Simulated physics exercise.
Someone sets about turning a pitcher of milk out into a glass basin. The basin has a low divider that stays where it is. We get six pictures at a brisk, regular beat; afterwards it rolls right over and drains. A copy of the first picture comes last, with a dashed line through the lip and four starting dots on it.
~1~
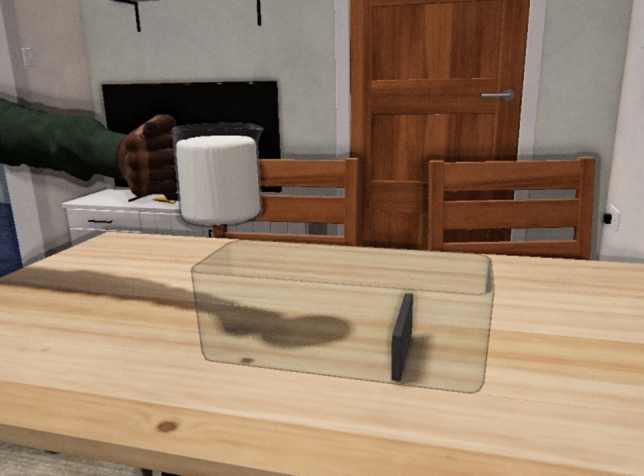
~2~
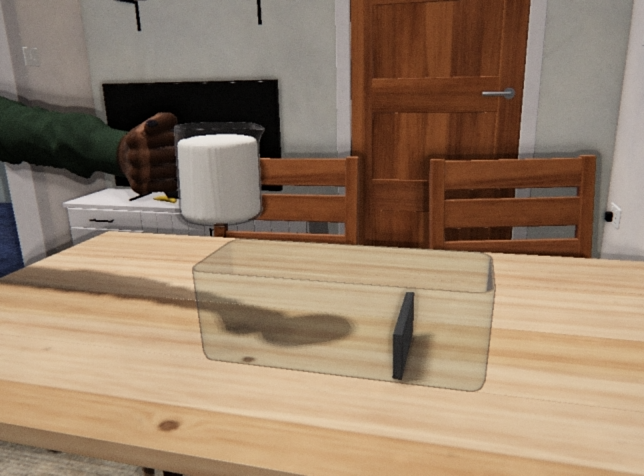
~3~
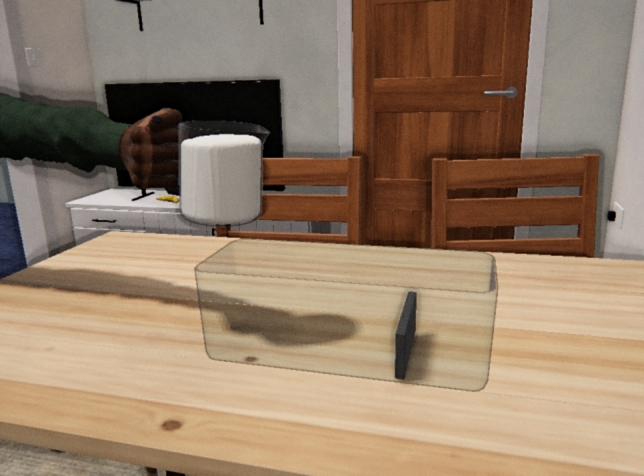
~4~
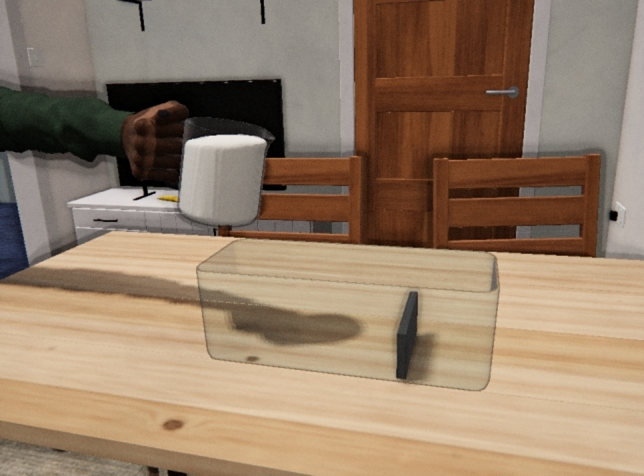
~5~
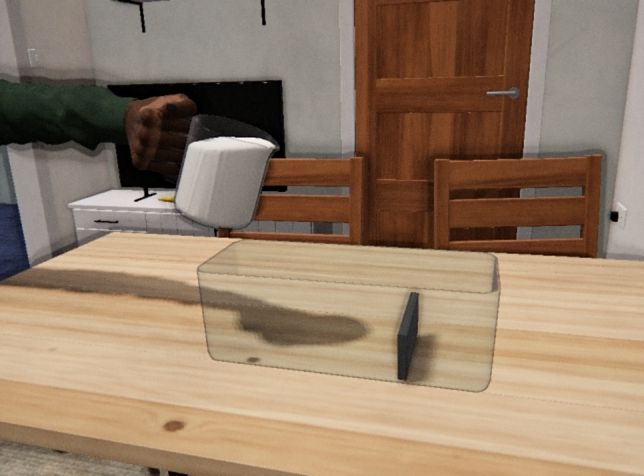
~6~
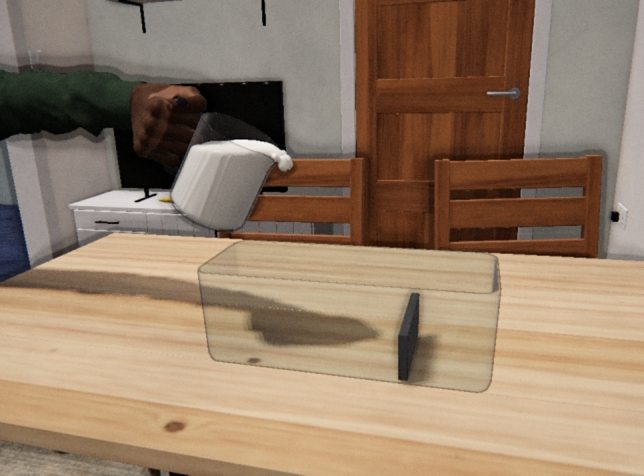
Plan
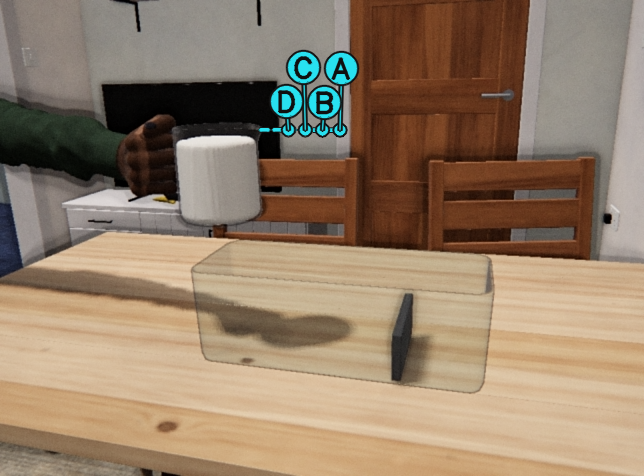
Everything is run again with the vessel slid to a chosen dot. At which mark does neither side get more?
Spot A.
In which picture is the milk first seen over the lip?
In picture 6.
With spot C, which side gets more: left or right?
More ends on the left.
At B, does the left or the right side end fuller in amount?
More ends on the left.
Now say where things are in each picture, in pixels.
Upright, lip at (260, 129); basin from (204, 356) to (484, 390); top of the wall at (403, 312); nothing has left yet, in the first frame.
Upright, lip at (262, 129); nothing has left yet, in the second frame.
Tipped about 5°, lip at (267, 133); nothing has left yet, in the third frame.
Tipped about 12°, lip at (272, 139); nothing has left yet, in the fourth frame.
Tipped about 20°, lip at (277, 148); nothing has left yet, in the fifth frame.
Tipped about 30°, lip at (281, 160); milk is over the lip, down to (286, 168), in the sixth frame.
In cyan, A at (340, 130); B at (322, 130); C at (305, 129); D at (288, 129).
With A, about 50 % ends left of the wall and 48 % right of it.
With B, about 88 % ends left of the wall and 10 % right of it.
With C, about 97 % ends left of the wall and 2 % right of it.
With D, about 96 % ends left of the wall and 2 % right of it.
